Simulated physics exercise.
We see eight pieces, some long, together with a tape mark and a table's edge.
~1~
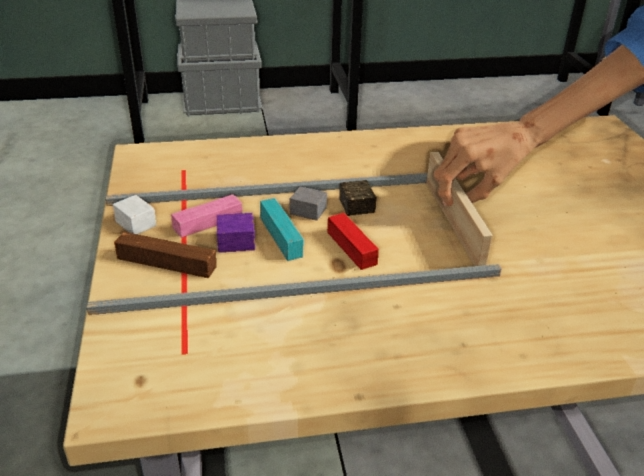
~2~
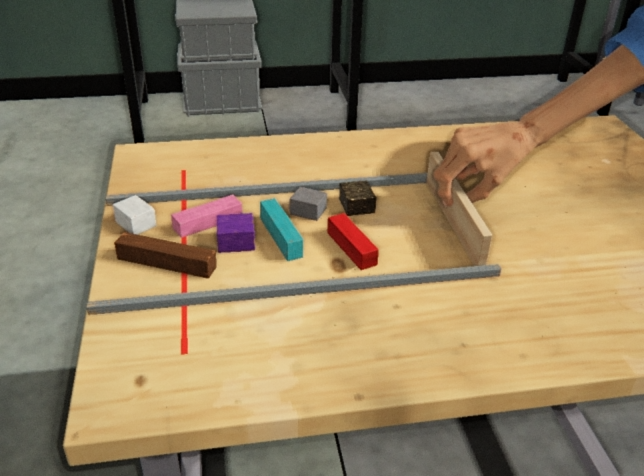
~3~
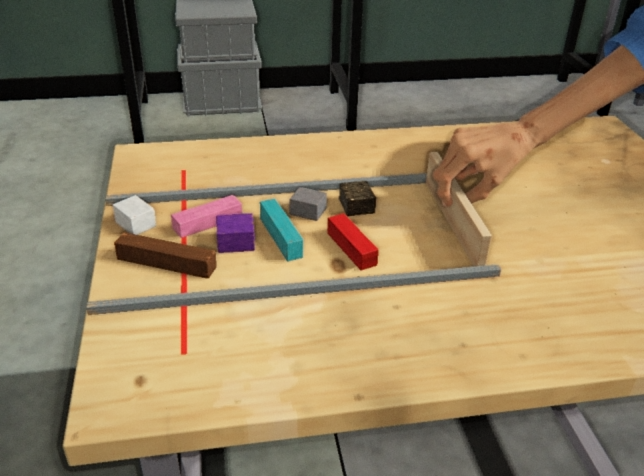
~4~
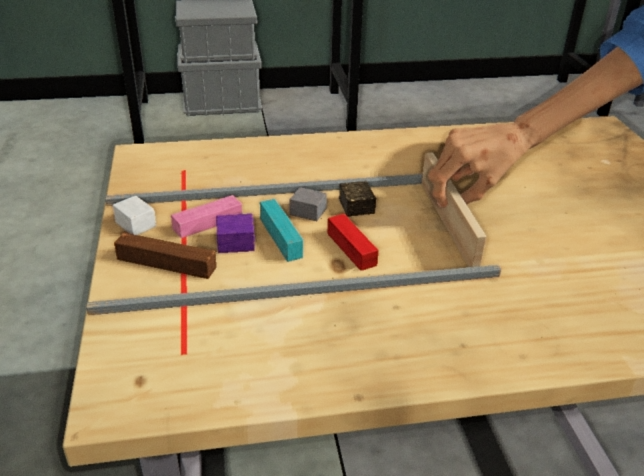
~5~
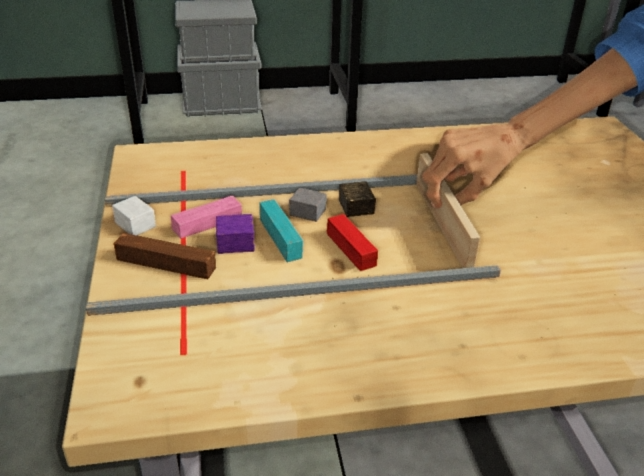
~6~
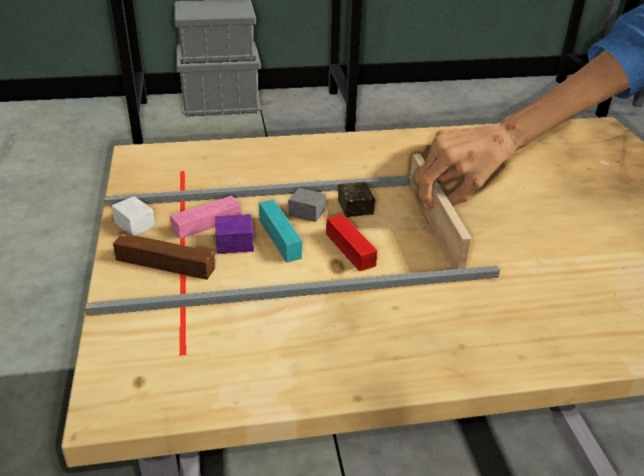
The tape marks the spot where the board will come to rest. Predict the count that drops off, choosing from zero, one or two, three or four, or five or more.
The count is one or two.
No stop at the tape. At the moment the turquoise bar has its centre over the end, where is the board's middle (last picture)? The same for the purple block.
Roughly (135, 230); for the second one, roughly (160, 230).
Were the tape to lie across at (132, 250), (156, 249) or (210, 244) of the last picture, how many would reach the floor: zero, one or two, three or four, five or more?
In turn: Five or more; three to four; zero.
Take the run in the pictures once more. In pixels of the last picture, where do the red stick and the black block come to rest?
The red stick comes to rest close to (172, 257), while the black block rests close to (167, 212).
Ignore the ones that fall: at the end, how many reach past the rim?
That comes to 1 of them.
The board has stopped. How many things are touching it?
2.
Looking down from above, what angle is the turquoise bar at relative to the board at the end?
I'd say it's about 10° out of line.
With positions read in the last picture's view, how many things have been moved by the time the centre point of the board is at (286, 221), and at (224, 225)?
Respectively 6 and 8.
Soon after, none off yet; white block at rest near (133, 216); brown bar at rest near (164, 256); pink bar at rest near (207, 217).
After that, none off yet; white block at rest near (133, 216); brown bar at rest near (164, 256); pink bar displaced a little near (191, 219).
And then, none off yet; white block displaced about its own width near (111, 215); brown bar displaced a little near (155, 264); pink bar displaced about its own width near (136, 226).
In the end, the number that fall off is one or two; gone, pink bar and white block.
